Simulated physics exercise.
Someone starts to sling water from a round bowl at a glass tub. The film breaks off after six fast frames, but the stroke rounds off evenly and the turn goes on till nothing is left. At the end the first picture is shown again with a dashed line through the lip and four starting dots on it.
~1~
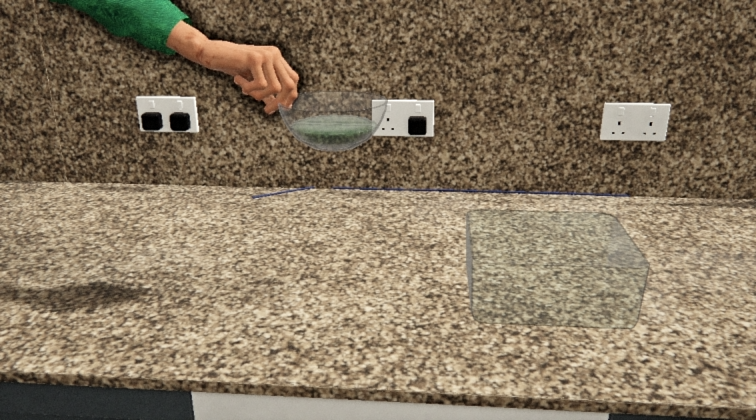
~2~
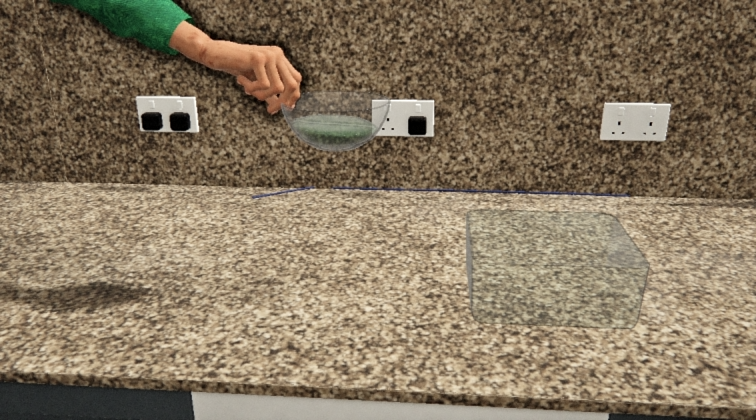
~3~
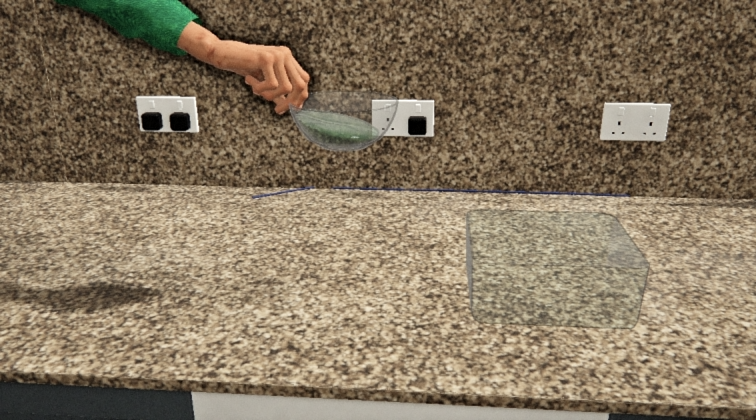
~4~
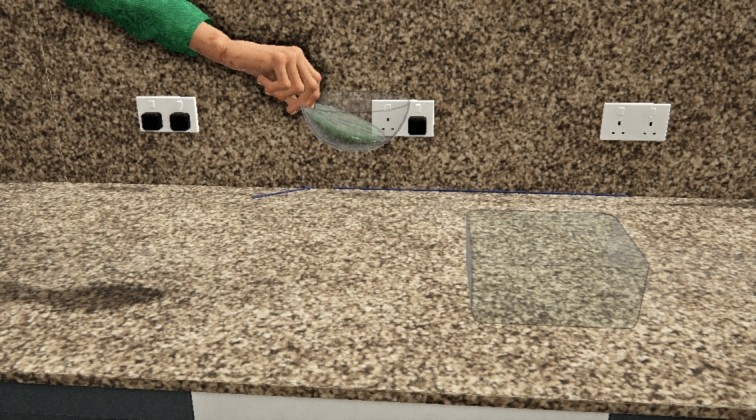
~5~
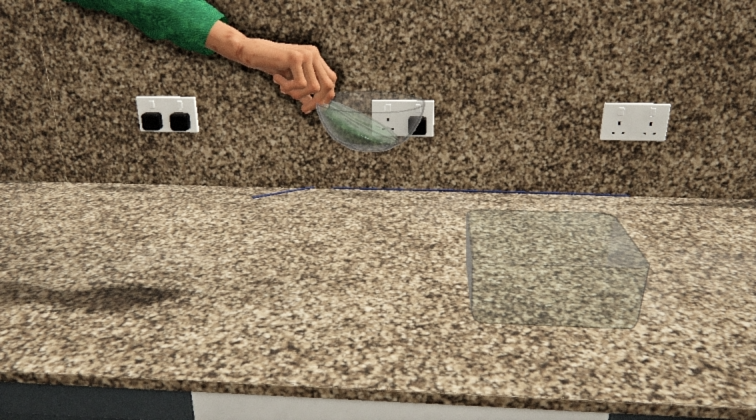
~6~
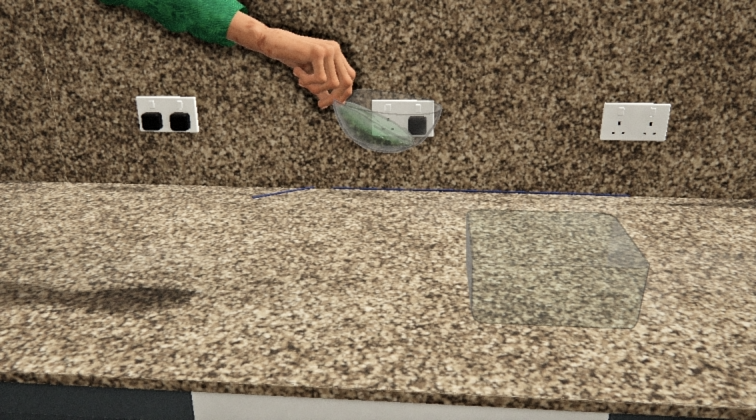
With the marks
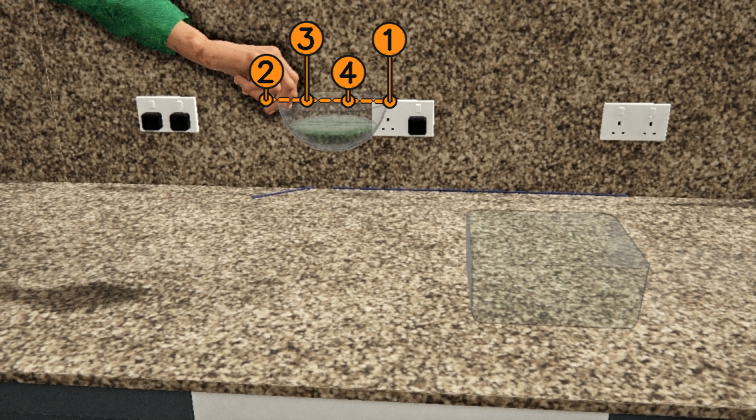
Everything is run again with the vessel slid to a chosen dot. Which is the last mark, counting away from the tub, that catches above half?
4 will do.
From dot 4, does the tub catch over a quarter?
Yes, clearly.
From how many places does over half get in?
Two of the four.
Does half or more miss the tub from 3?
Yes, it does.
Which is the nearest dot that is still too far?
3 it is.
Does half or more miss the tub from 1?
No, that is safe.
On the marked copy, 1 at (389, 101); 2 at (266, 99); 3 at (306, 100); 4 at (348, 100).
If 1 is chosen, about 83 % lands in the tub, 11 % falls short and 6 % goes beside or beyond.
If 2 is chosen, about 5 % lands in the tub, 95 % falls short.
If 3 is chosen, about 35 % lands in the tub, 59 % falls short and 6 % goes beside or beyond.
If 4 is chosen, about 64 % lands in the tub, 26 % falls short and 10 % goes beside or beyond.
